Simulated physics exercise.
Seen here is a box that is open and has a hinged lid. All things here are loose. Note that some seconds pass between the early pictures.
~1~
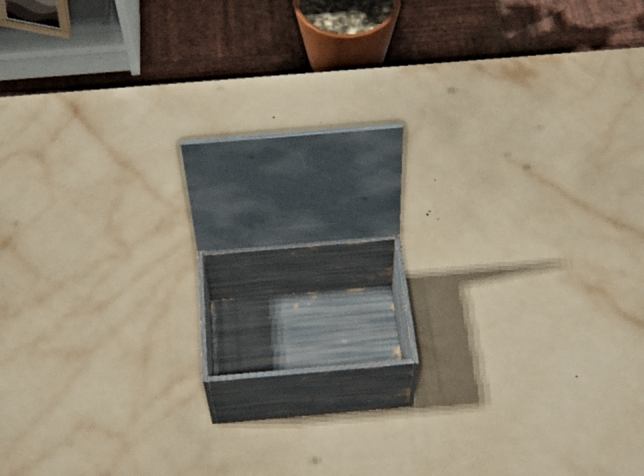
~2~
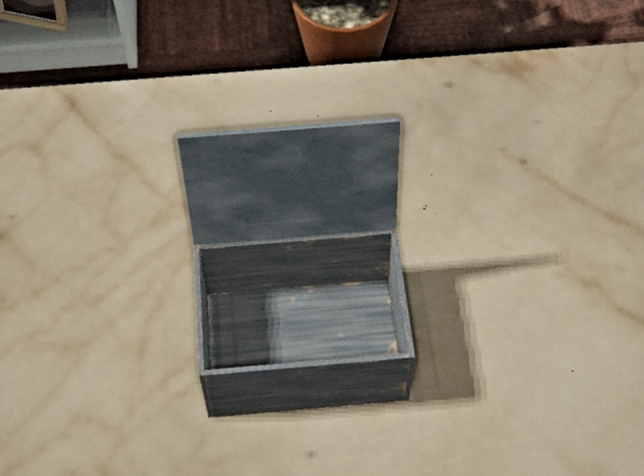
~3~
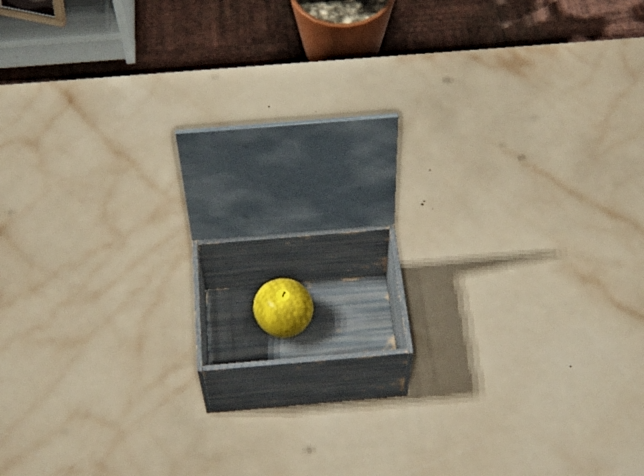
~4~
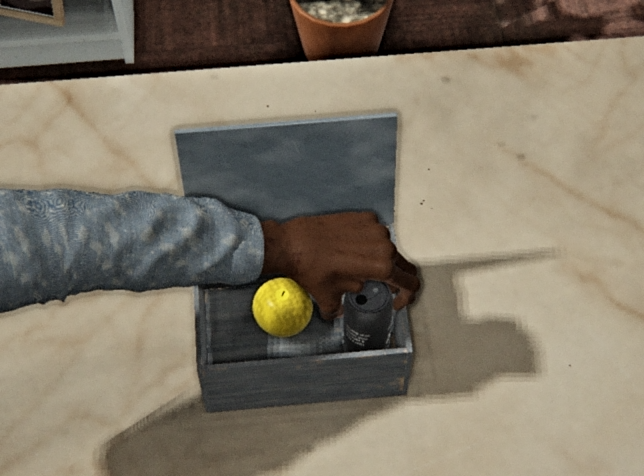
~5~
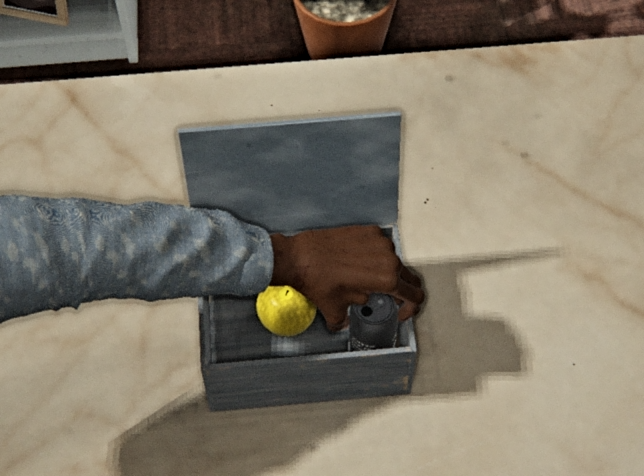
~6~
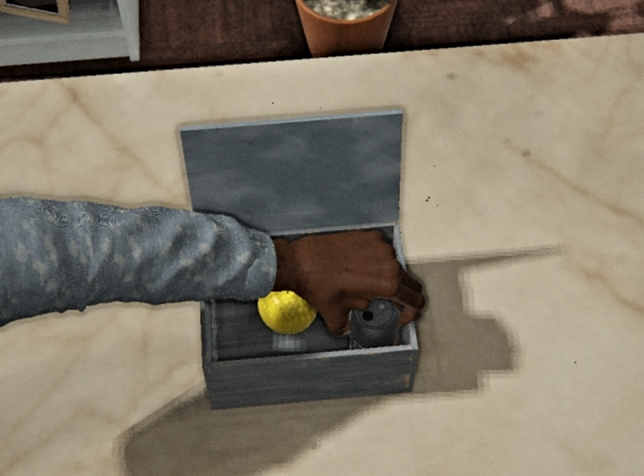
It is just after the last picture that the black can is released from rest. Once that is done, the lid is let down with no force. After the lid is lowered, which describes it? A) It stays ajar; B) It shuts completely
It stays ajar.
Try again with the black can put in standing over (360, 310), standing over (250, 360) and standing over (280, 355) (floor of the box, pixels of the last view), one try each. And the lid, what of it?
Lid, try 1: Propped open; try 2: Propped open; try 3: Propped open.
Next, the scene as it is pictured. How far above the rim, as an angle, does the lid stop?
Angle: About 12°.
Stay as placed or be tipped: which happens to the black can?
It stays as placed.
Then, 1.20 s on from there, lid starting down.
Then, 1.70 s on from there, lid 52° above the rim.
Then, 2.00 s on from there, lid 28° above the rim.
Then, 3.50 s on from there, lid 12° above the rim.
In the end, lid 12° above the rim; both unmoved. At the end, from the last picture's camera, black can near (374, 337).
